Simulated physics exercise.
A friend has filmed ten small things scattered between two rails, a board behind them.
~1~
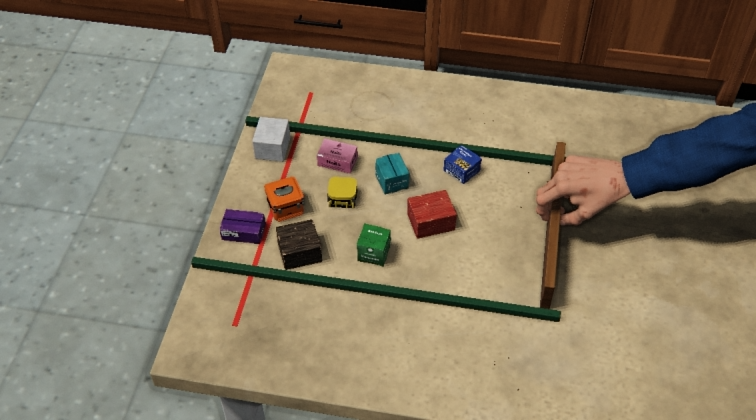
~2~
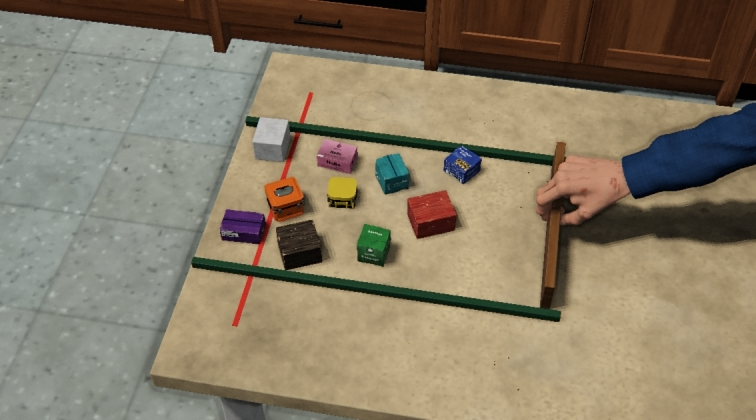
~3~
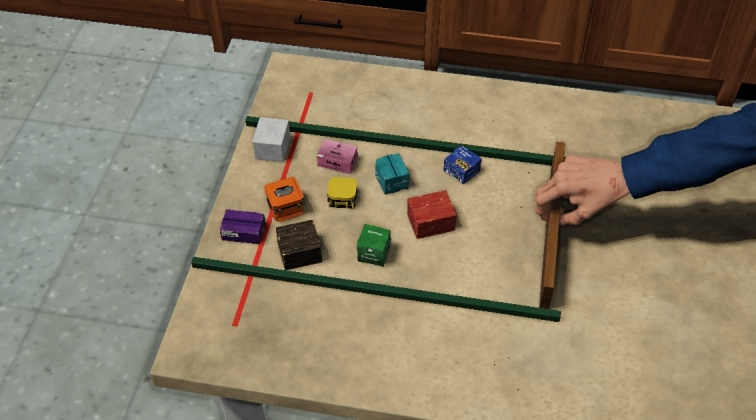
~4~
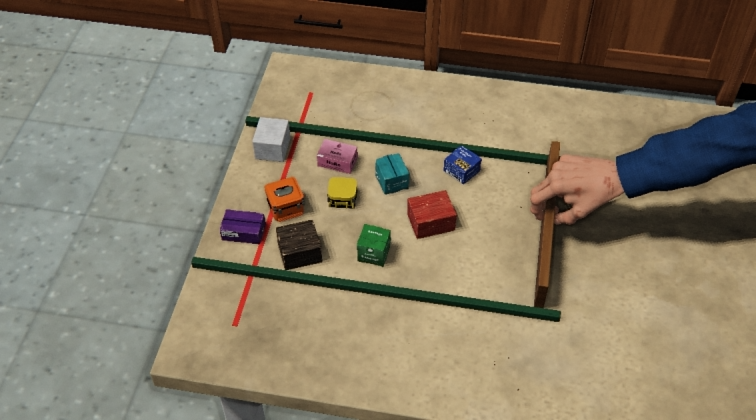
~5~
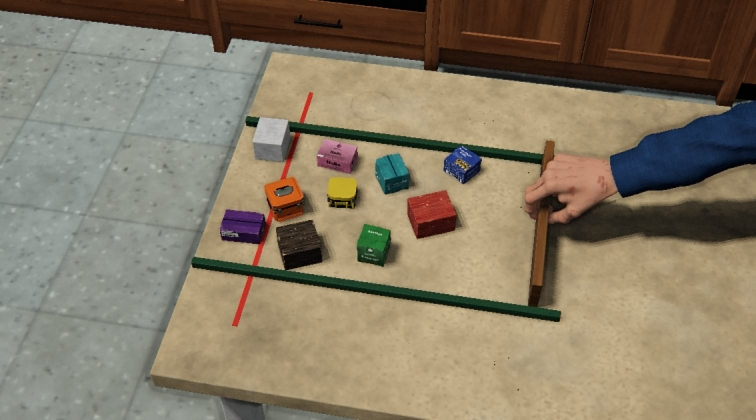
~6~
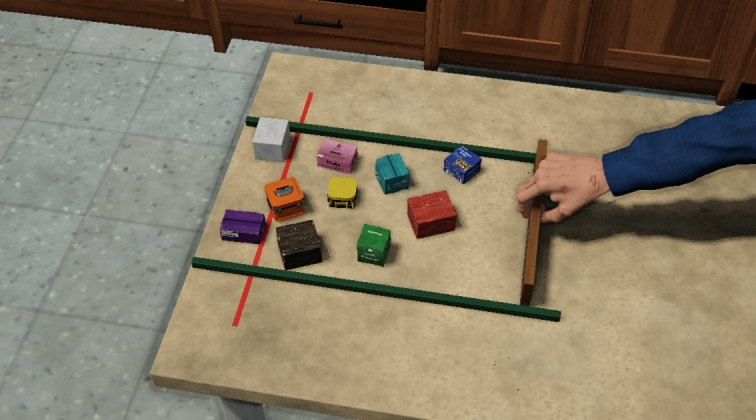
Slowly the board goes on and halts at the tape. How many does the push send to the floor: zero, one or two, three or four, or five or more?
Outcome: The number that fall off is one or two.
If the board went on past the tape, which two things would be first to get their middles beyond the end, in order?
Earliest first: The purple box, then the white block.
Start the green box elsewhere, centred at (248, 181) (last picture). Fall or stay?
It goes over.
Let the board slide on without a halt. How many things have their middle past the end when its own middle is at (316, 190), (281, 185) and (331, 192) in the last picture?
In that order 0, 2 and 0.
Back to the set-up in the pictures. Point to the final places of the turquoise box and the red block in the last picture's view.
The turquoise box at (255, 160), the red block at (257, 188).
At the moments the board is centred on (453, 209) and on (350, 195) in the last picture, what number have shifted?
2 and 8.
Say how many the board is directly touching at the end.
That makes 3.
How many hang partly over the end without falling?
It comes to 3.
A little later, none off yet; purple box at rest near (243, 227); white block at rest near (272, 140); orange case at rest near (285, 200).
When it is over, the number that fall off is one or two; down, white block and purple box.
